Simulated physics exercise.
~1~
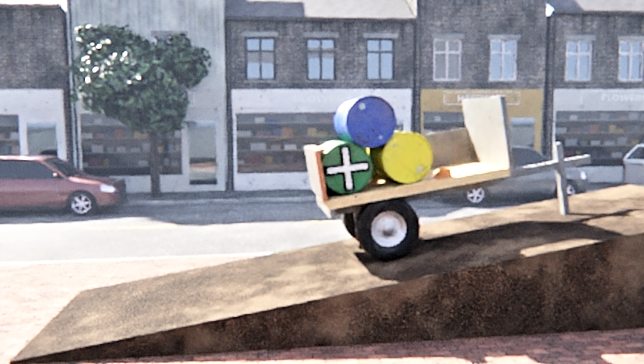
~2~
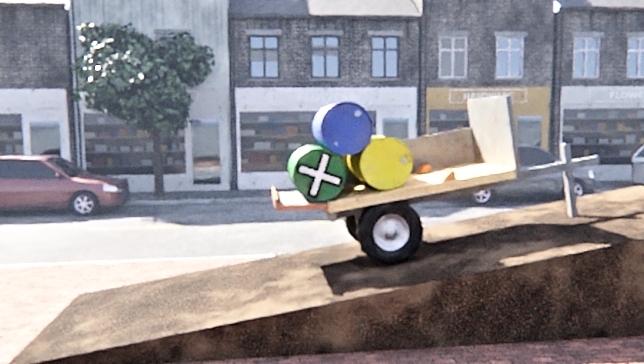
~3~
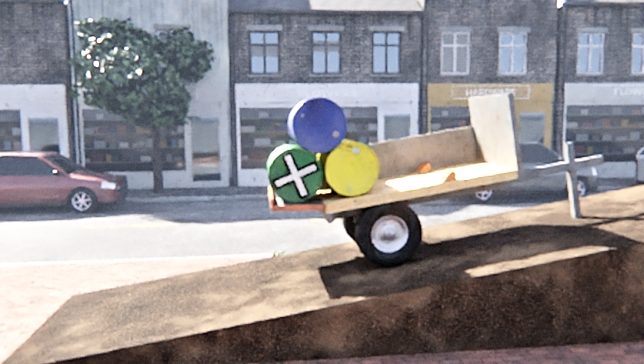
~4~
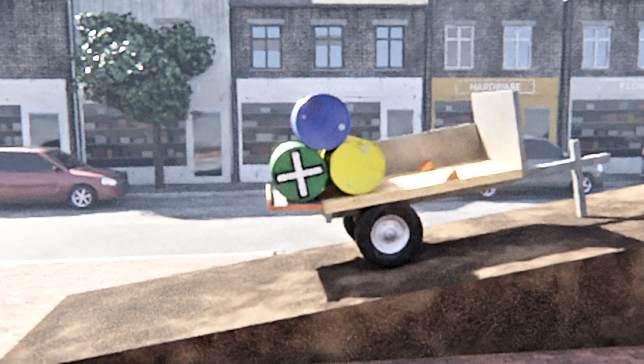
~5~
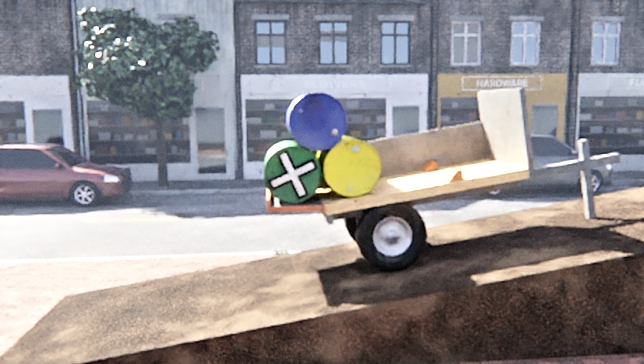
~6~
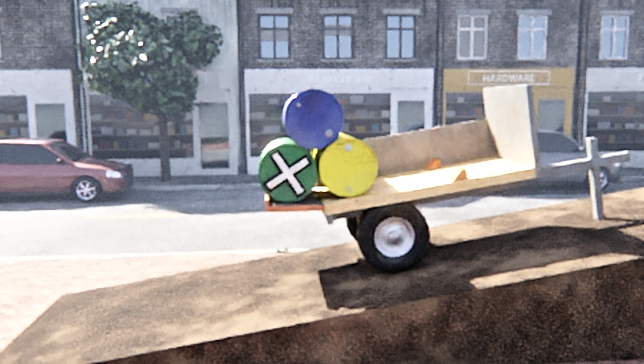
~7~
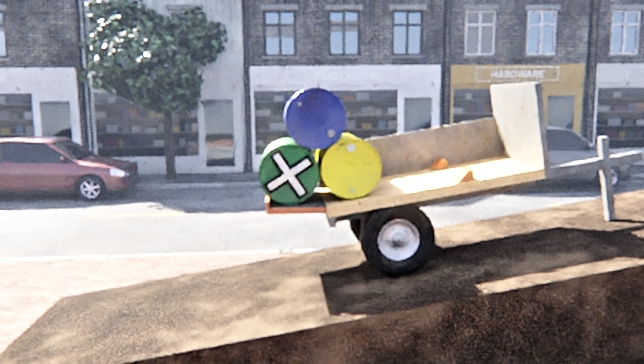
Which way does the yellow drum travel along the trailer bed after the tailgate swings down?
The yellow drum rolls to the left, towards the lowered tailgate.
